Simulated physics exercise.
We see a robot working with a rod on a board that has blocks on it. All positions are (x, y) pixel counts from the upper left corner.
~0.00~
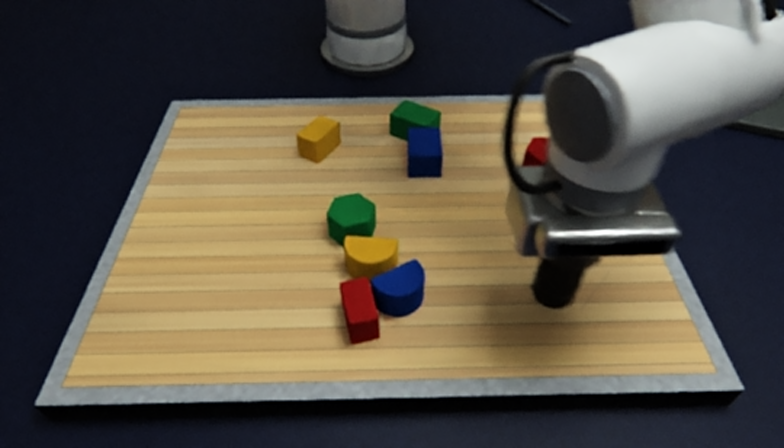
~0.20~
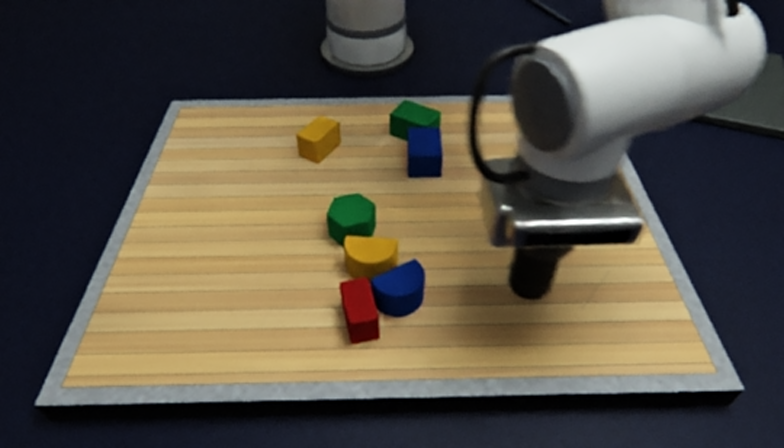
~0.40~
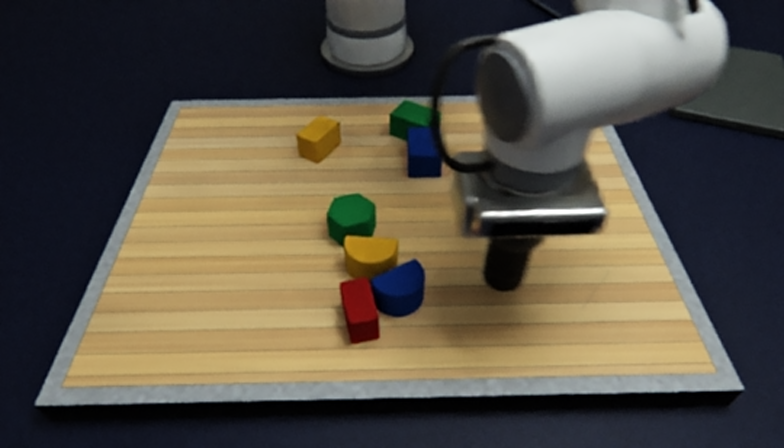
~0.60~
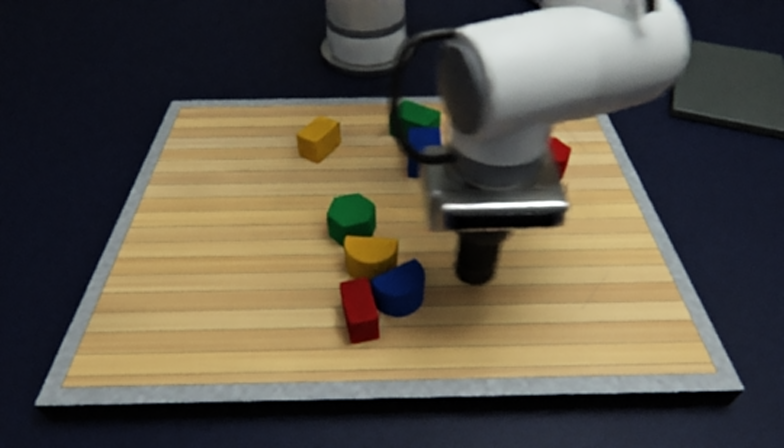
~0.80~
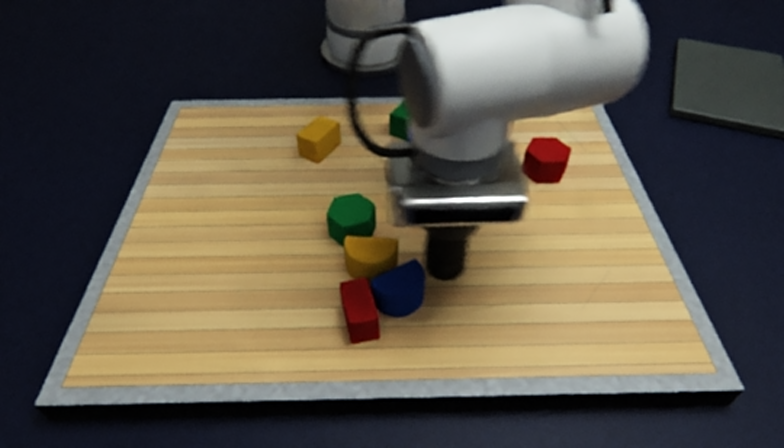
White robot arm moving a dark rod leftward across a wooden board toward a blue D-shaped block, the coloured blocks staying still.
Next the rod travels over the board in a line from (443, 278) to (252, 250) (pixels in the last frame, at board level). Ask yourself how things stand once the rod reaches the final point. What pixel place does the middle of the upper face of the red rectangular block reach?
Expect it around (341, 317).
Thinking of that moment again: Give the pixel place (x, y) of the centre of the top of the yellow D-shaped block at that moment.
Near (217, 254).
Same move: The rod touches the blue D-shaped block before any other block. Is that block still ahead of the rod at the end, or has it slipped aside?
The block gets away.
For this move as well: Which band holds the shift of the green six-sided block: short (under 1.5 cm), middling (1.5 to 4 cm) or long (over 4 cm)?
The block shifts less than 1.5 cm.
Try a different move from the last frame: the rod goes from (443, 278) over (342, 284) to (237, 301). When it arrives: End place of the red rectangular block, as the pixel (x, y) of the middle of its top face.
The middle of the upper face of the red rectangular block will lie at about (331, 335) in the picture.
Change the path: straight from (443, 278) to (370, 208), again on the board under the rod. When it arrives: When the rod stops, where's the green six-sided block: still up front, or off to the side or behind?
Slid away.
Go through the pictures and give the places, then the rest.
In the first frame, rod's lower end (553, 293); green six-sided block (351, 208); red rectangular block (359, 299); yellow D-shaped block (370, 247); blue D-shaped block (401, 278).
In the second frame, rod (529, 284); blocks still.
In the third frame, rod (503, 277); blocks still.
In the fourth frame, rod (475, 271); blocks still.
In the fifth frame, rod (445, 266); green six-sided block (351, 208); red rectangular block (359, 299); yellow D-shaped block (370, 247); blue D-shaped block (401, 278).
On the path given first. One third of the way, rod (376, 256); red rectangular block (341, 317), turned 40° anticlockwise; yellow D-shaped block (330, 245); blue D-shaped block (359, 279), turned 60° anticlockwise.
Two thirds of the way, rod (310, 247); red rectangular block (341, 317), turned 40° anticlockwise; yellow D-shaped block (266, 247), turned 45° anticlockwise; blue D-shaped block (353, 278), turned 75° anticlockwise.
At the end, rod (249, 238); green six-sided block still; red rectangular block (341, 317), turned 40° anticlockwise; yellow D-shaped block (217, 254), turned 120° anticlockwise; blue D-shaped block (353, 278), turned 75° anticlockwise.
